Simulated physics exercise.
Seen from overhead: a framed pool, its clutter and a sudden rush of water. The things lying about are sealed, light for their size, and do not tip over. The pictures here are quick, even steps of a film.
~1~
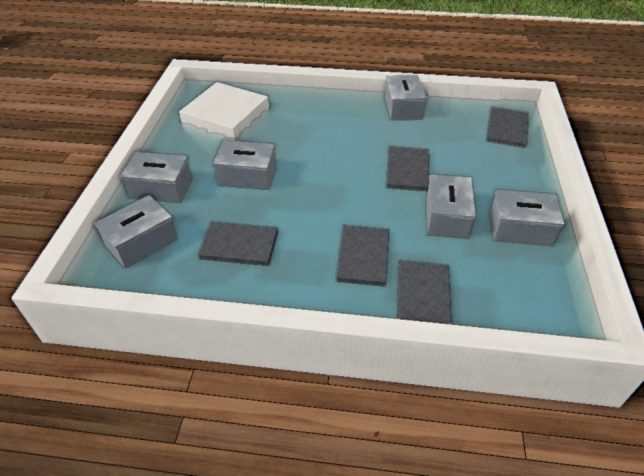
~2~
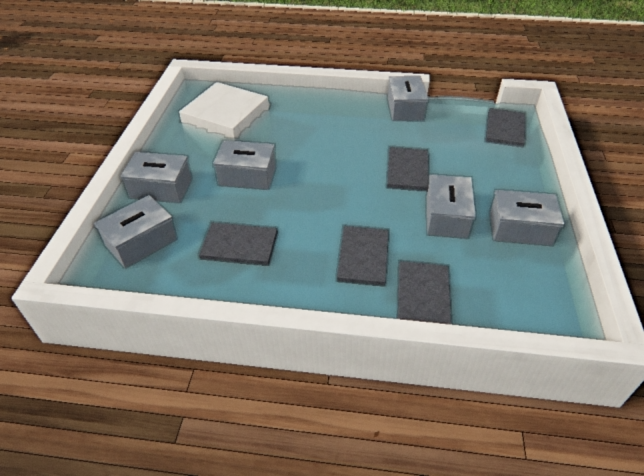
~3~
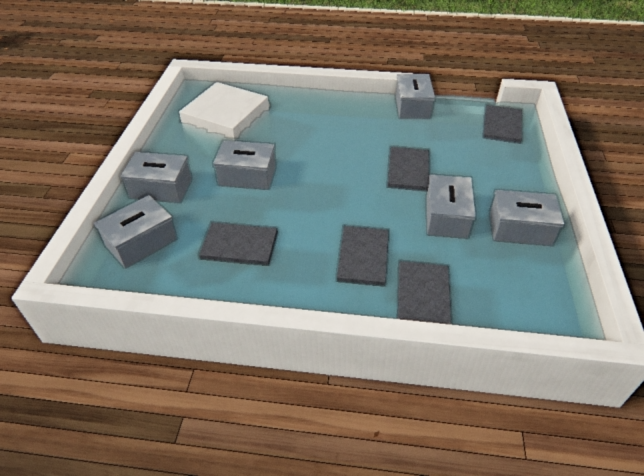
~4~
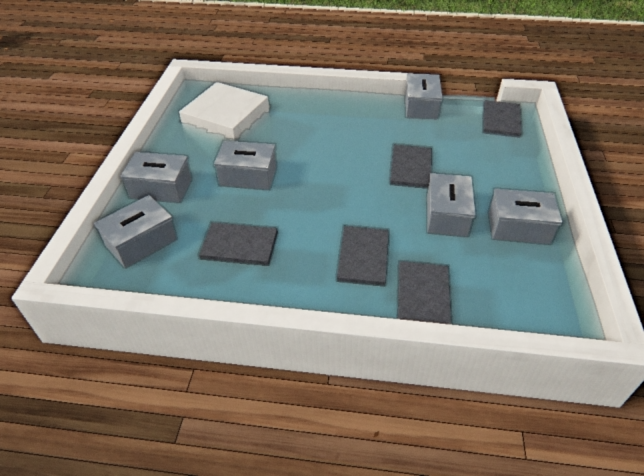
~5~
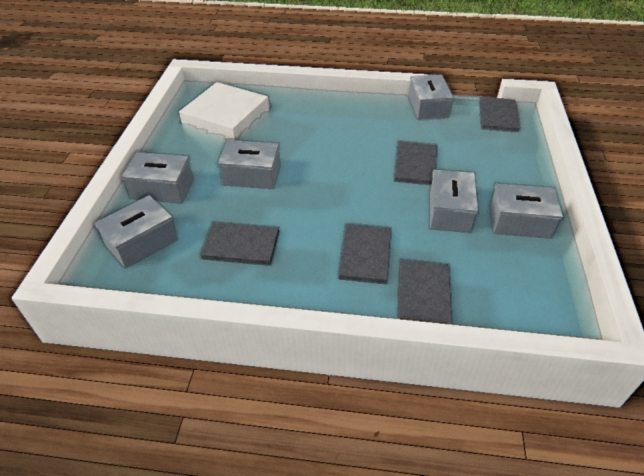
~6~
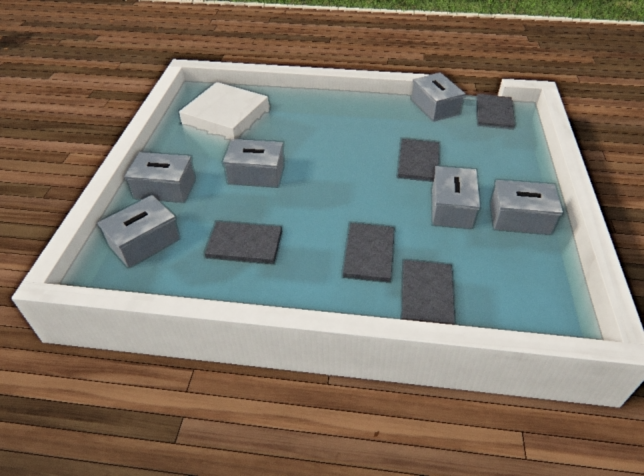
In a white-framed pool on a wooden deck, a gap opened in the far wall, then a nearby grey box drifted slightly right and turned while a dark slab edged left and several others barely shifted.
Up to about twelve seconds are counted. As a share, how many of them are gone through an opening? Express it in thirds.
My forecast is under one third.
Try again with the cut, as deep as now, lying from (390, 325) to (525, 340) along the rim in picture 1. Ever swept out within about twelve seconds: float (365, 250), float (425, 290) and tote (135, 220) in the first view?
First flushed away, then flushed away, then held back.
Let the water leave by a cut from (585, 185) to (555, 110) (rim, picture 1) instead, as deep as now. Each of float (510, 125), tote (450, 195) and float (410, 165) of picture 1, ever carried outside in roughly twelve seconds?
Item one: Leaves; item two: Leaves; item three: Leaves.
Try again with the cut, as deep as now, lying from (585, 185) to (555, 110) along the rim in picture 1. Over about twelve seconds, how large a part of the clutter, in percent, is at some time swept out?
Close to 50 percent.
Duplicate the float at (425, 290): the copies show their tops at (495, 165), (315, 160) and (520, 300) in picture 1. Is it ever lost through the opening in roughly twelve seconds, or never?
First copy escapes, second copy doesn't escape, third copy doesn't escape.
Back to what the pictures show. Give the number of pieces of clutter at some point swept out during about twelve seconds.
Tally: 3.
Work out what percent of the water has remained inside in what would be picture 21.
About 82 percent.
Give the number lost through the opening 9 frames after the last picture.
The total is 2.
A moment on, 0 of 11 are out; 11 afloat.
Next, 2 of 11 are out; 9 afloat.
Later, 2 of 11 are out; 9 afloat.
In the end, 3 of 11 are out; 8 afloat.
